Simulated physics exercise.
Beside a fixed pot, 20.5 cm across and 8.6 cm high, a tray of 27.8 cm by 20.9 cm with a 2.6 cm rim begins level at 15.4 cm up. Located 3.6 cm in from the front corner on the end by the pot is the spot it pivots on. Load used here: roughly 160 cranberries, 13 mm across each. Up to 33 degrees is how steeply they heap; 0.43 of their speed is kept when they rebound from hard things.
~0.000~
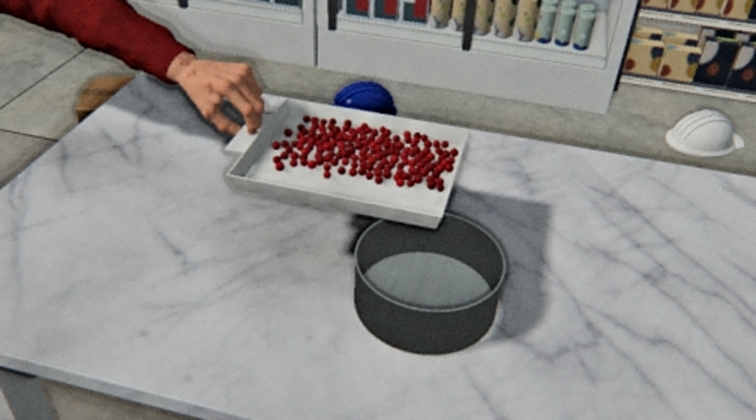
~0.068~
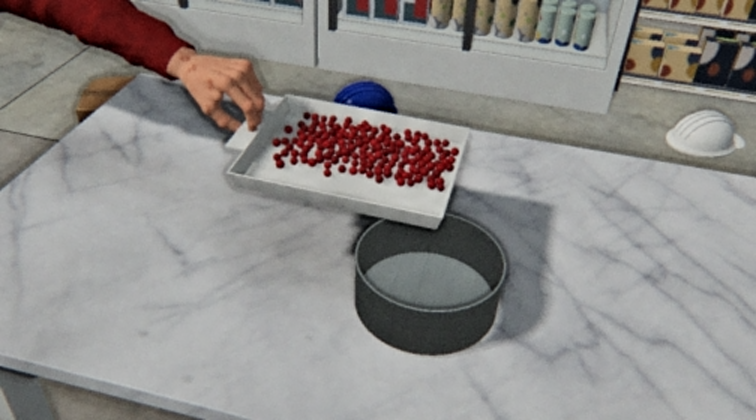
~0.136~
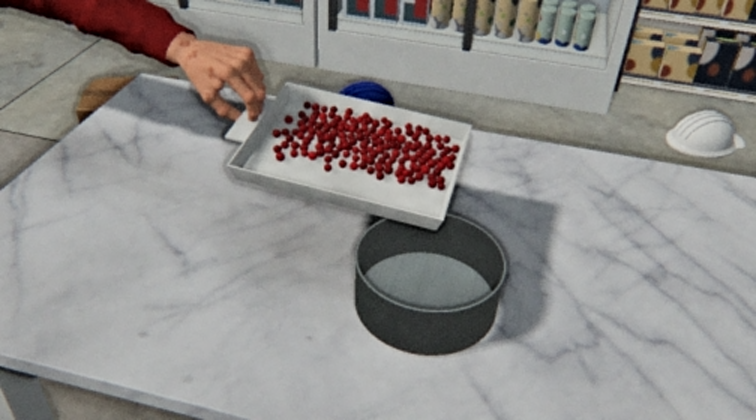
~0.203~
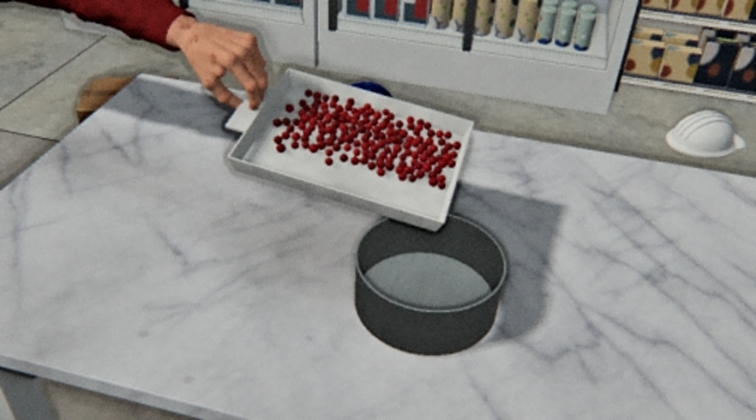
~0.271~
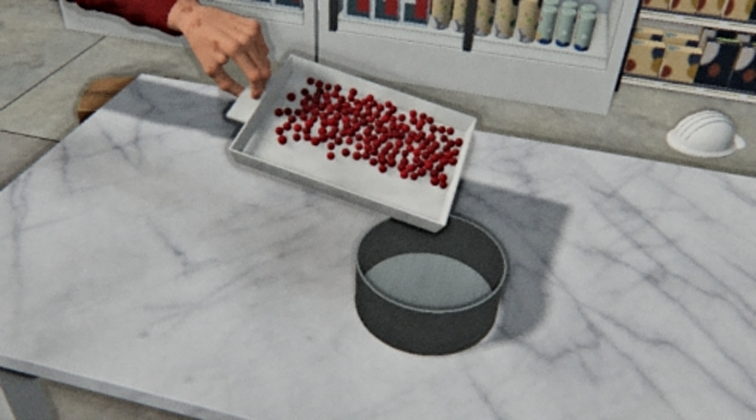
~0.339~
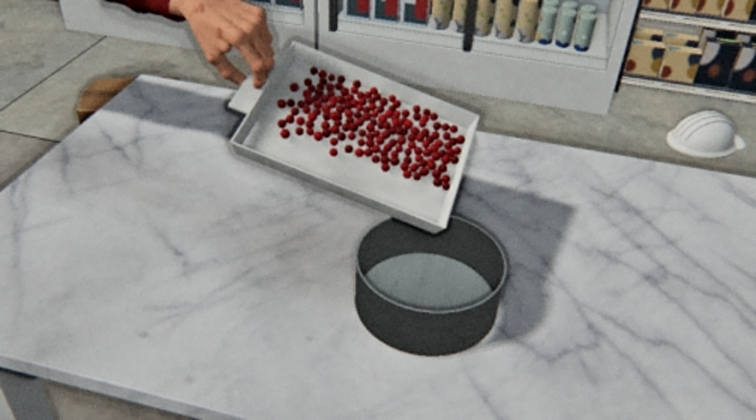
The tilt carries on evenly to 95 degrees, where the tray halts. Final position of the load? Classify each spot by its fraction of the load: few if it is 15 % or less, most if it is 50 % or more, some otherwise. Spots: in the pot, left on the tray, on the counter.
Pot: Most. Tray: Few. Counter: Few.
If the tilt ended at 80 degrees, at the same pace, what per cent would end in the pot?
Then about 95 per cent.
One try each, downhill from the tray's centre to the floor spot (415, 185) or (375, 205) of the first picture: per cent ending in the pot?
That would be close to 65 per cent and then close to 80 per cent.
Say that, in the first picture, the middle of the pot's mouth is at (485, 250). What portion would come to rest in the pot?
Some 80 per cent.
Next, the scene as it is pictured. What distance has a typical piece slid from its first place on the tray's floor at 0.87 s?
About 11 cm.
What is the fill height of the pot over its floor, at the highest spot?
Roughly 4.0 centimetres.
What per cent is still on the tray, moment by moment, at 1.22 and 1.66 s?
In order, 90 and 15.
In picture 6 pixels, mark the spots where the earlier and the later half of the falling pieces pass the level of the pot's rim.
I'd mark about (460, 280) for the first half and about (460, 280) for the second.
After 0.87 s, tilt 55 degrees; the tray holds 100 %, the pot 0 %.
After 1.22 s, tilt 79 degrees; the tray holds 90 %, the pot 10 %.
Then, at 1.66 s, tilt 95 degrees; the tray holds 15 %, the pot 70 %.
At rest (2.5 s), pot 95 %, tray 0 %, counter 5 %.
